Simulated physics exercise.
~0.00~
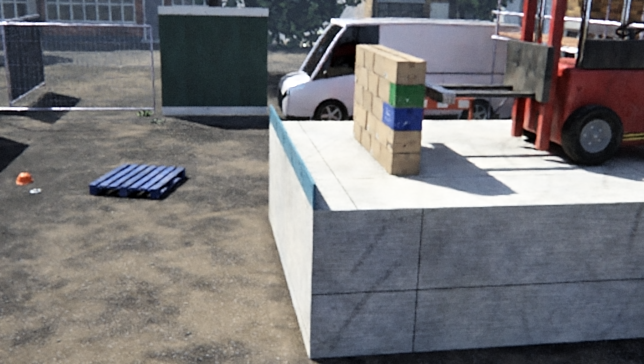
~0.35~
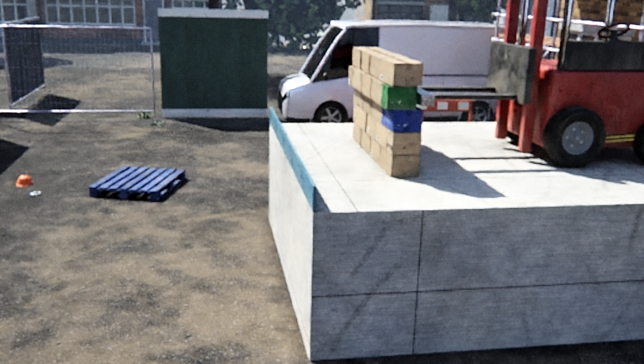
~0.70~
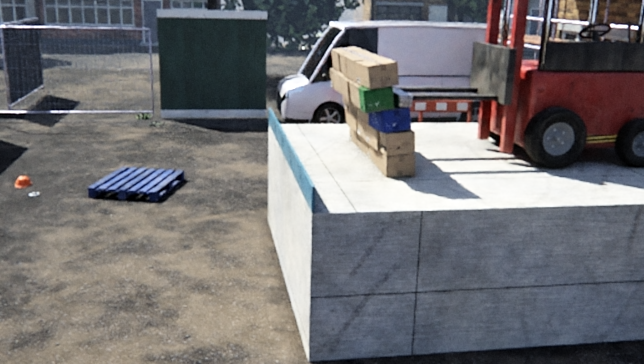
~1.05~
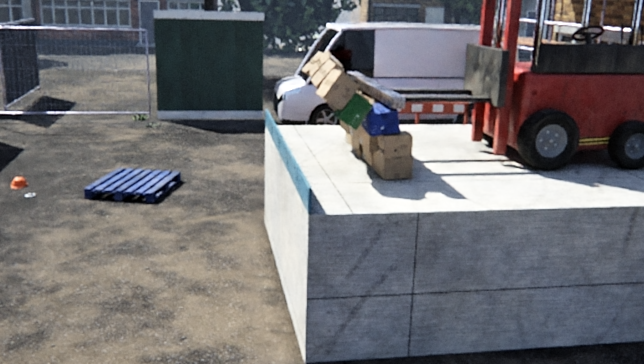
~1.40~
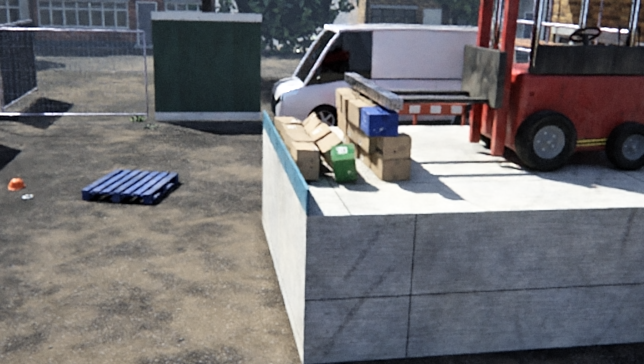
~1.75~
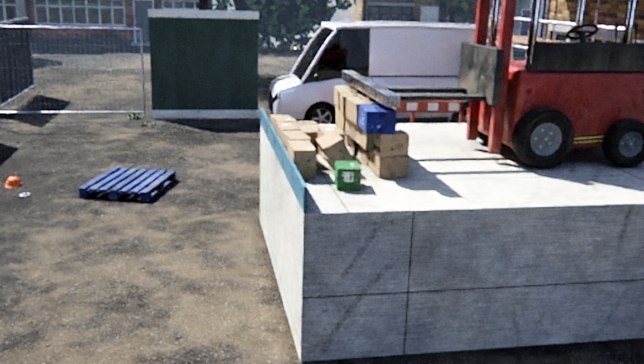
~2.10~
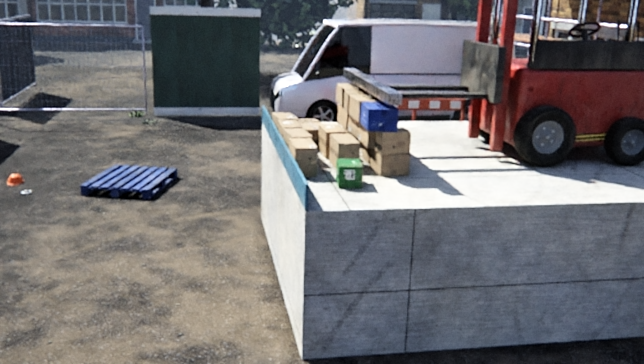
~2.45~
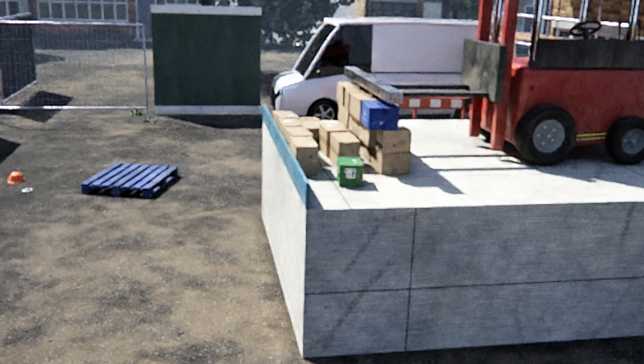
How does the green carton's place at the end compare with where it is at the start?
At the start it sits in the upper part of the standing wall, just above the blue carton. At the end it lies on its side on the platform floor, lower and further left, in front of the remaining stack.
